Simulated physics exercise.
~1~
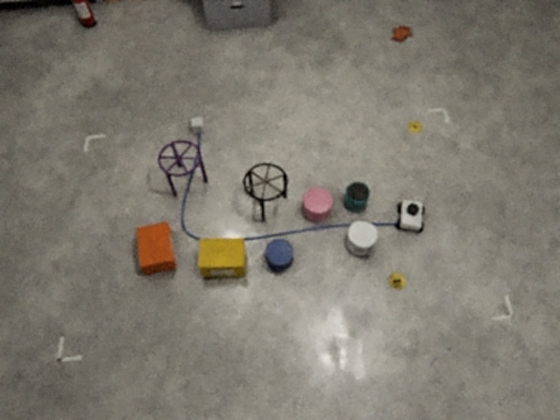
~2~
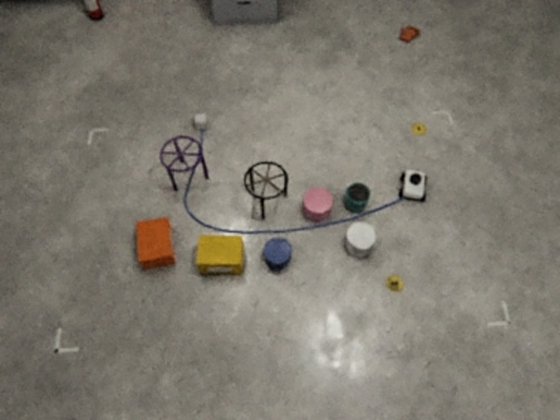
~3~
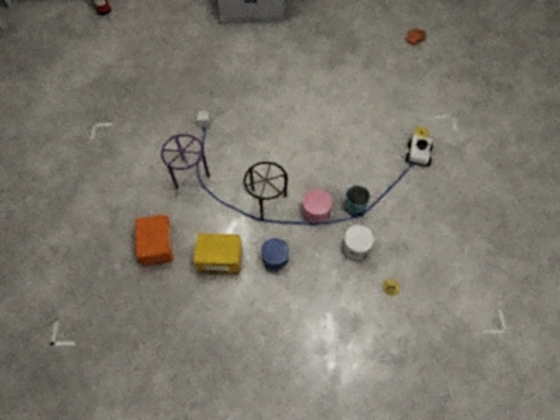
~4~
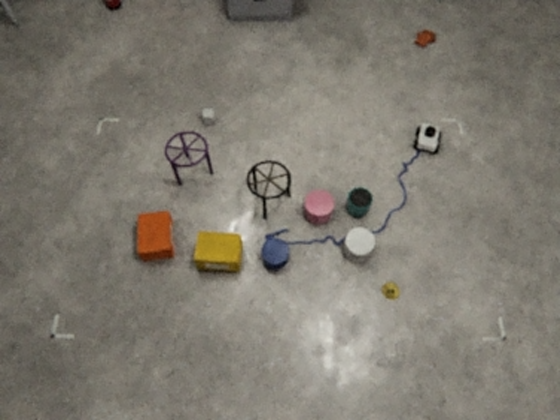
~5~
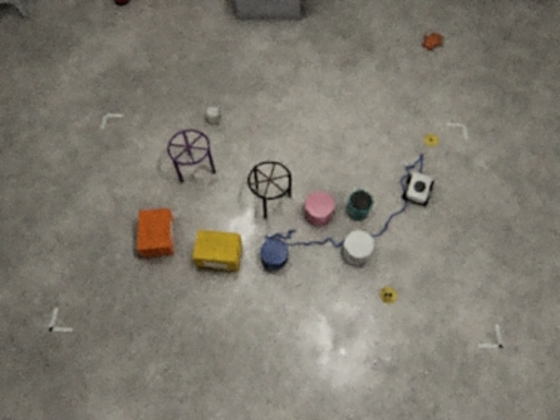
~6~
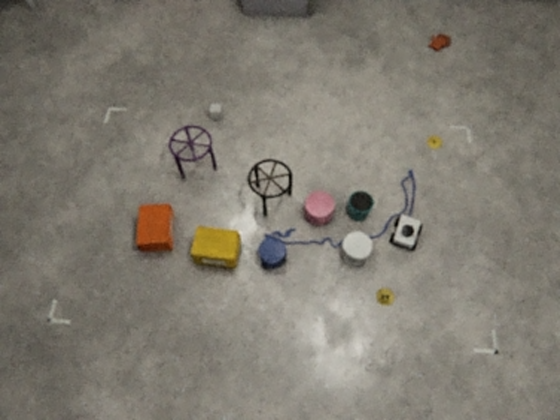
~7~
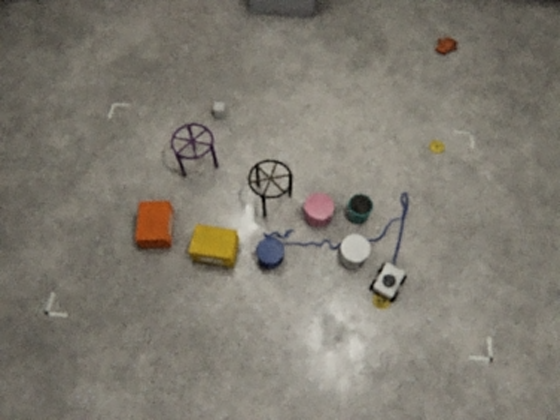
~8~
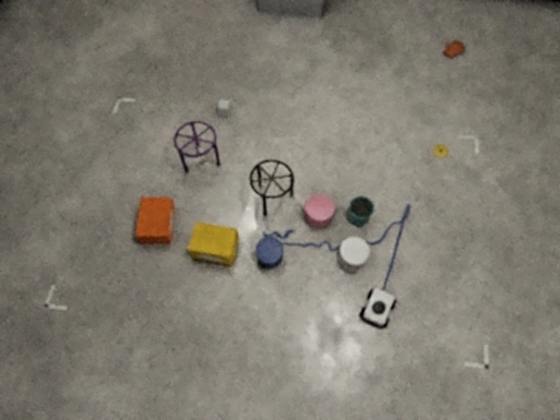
On a gray concrete floor, a small white cart pulled a blue cord taut around tubs, cartons and stools as it moved up to a yellow mark, the plug came free, and the cart turned back down past another mark, trailing the loose cord.
